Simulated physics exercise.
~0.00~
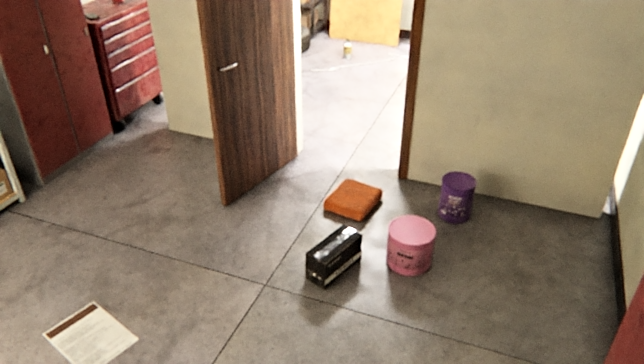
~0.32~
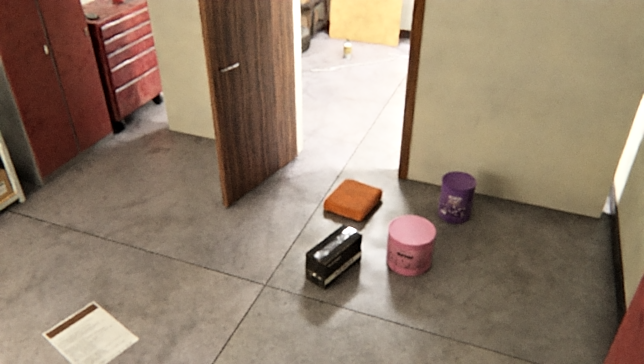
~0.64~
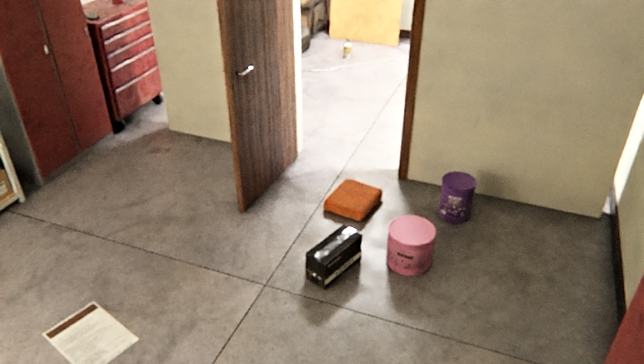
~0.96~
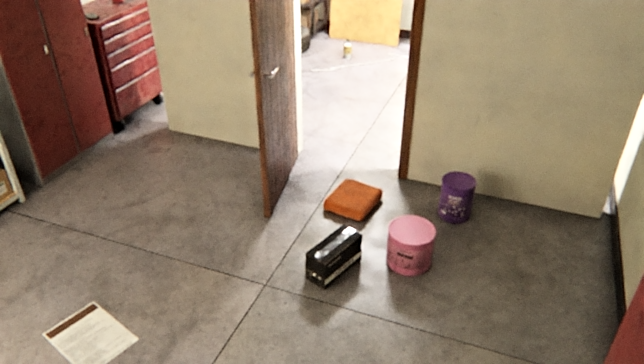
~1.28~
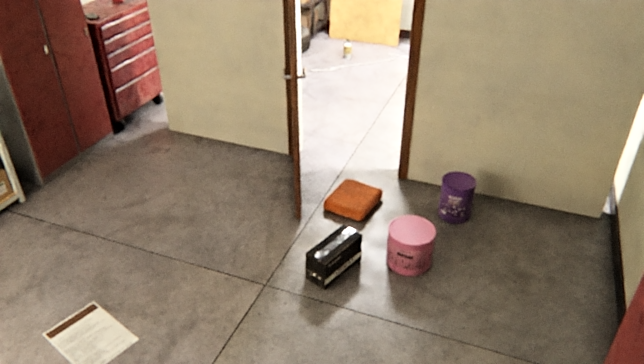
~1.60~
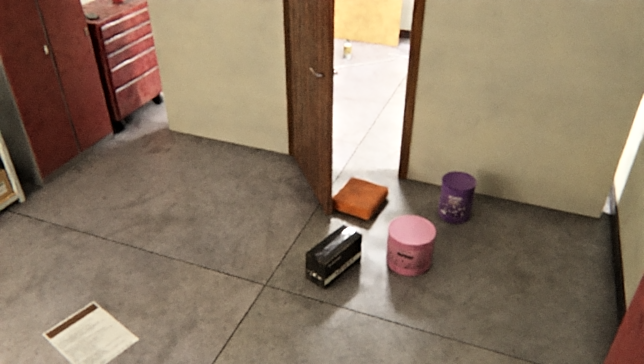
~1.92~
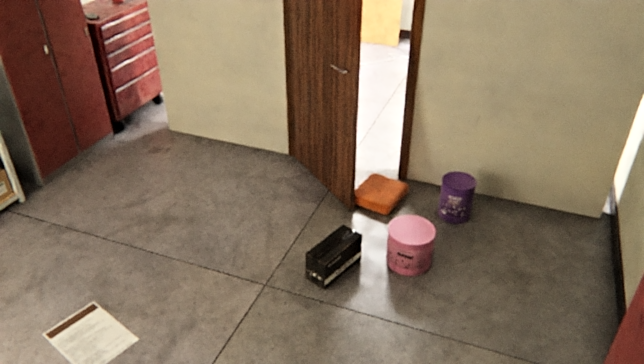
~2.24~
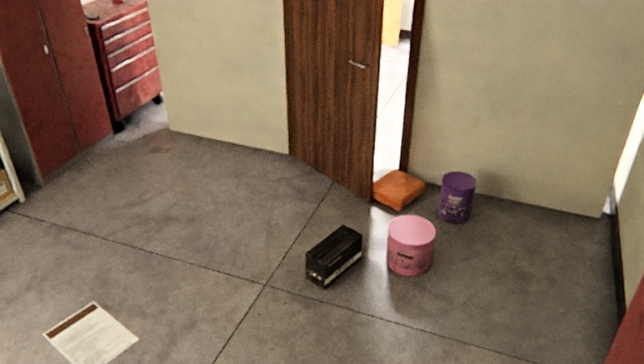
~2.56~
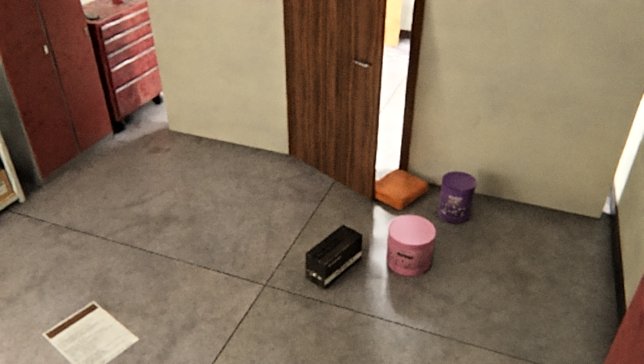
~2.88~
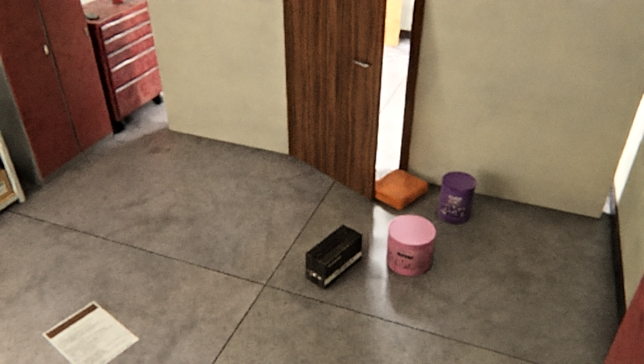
A wooden door swung toward closing and pushed an orange cushion to the right along the gray floor, then stopped partly open against it, while the pink pail, purple pail and black box nearby stayed where they were.
